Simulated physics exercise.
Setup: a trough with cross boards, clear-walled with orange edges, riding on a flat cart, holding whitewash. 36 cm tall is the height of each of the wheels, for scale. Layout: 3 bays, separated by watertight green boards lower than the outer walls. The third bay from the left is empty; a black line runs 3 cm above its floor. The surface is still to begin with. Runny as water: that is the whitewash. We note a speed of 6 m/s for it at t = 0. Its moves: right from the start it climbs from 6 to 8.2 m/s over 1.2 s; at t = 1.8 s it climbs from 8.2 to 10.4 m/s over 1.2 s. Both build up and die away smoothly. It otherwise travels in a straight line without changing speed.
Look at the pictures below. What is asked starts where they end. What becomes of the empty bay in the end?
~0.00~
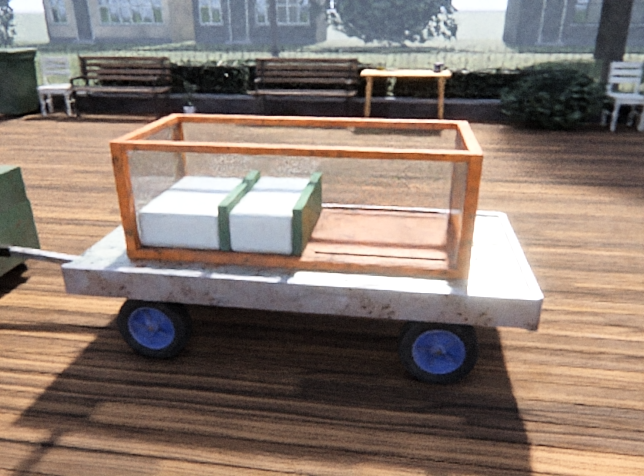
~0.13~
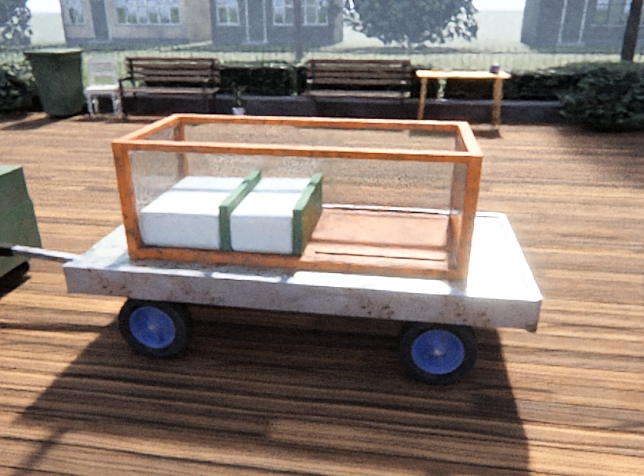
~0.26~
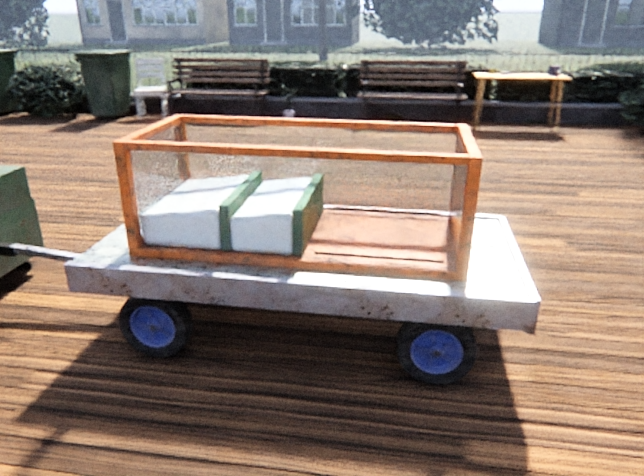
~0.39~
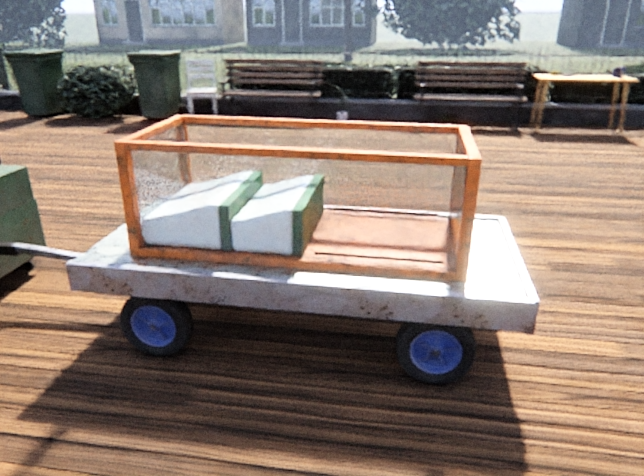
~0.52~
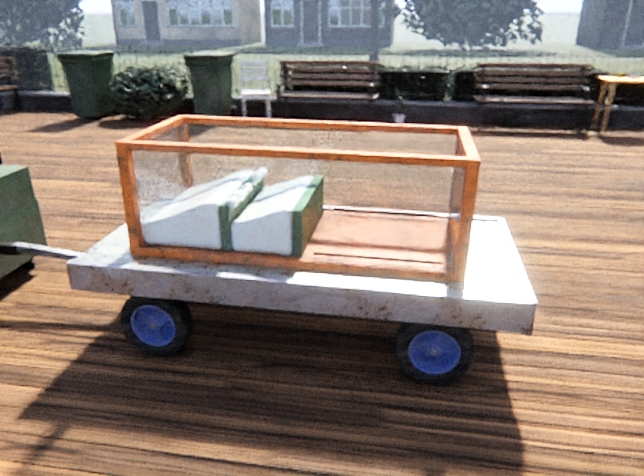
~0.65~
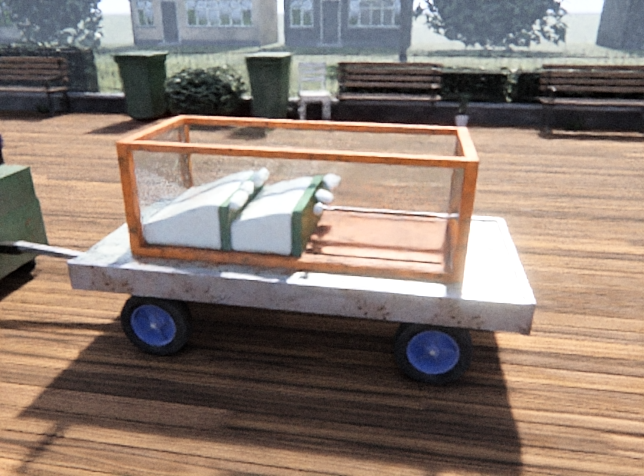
It fills short of the line.
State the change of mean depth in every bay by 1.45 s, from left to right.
From the left: 1 down, 0, 0.
Then, 1.45 s in, the mean depths from the left are 18, 19, 0 cm.
Then, 2.45 s in, the mean depths from the left are 18, 19, 1 cm.
Then, 3.55 s in, the mean depths from the left are 17, 20, 1 cm.
Then, 5.99 s in, the mean depths from the left are 17, 20, 1 cm.
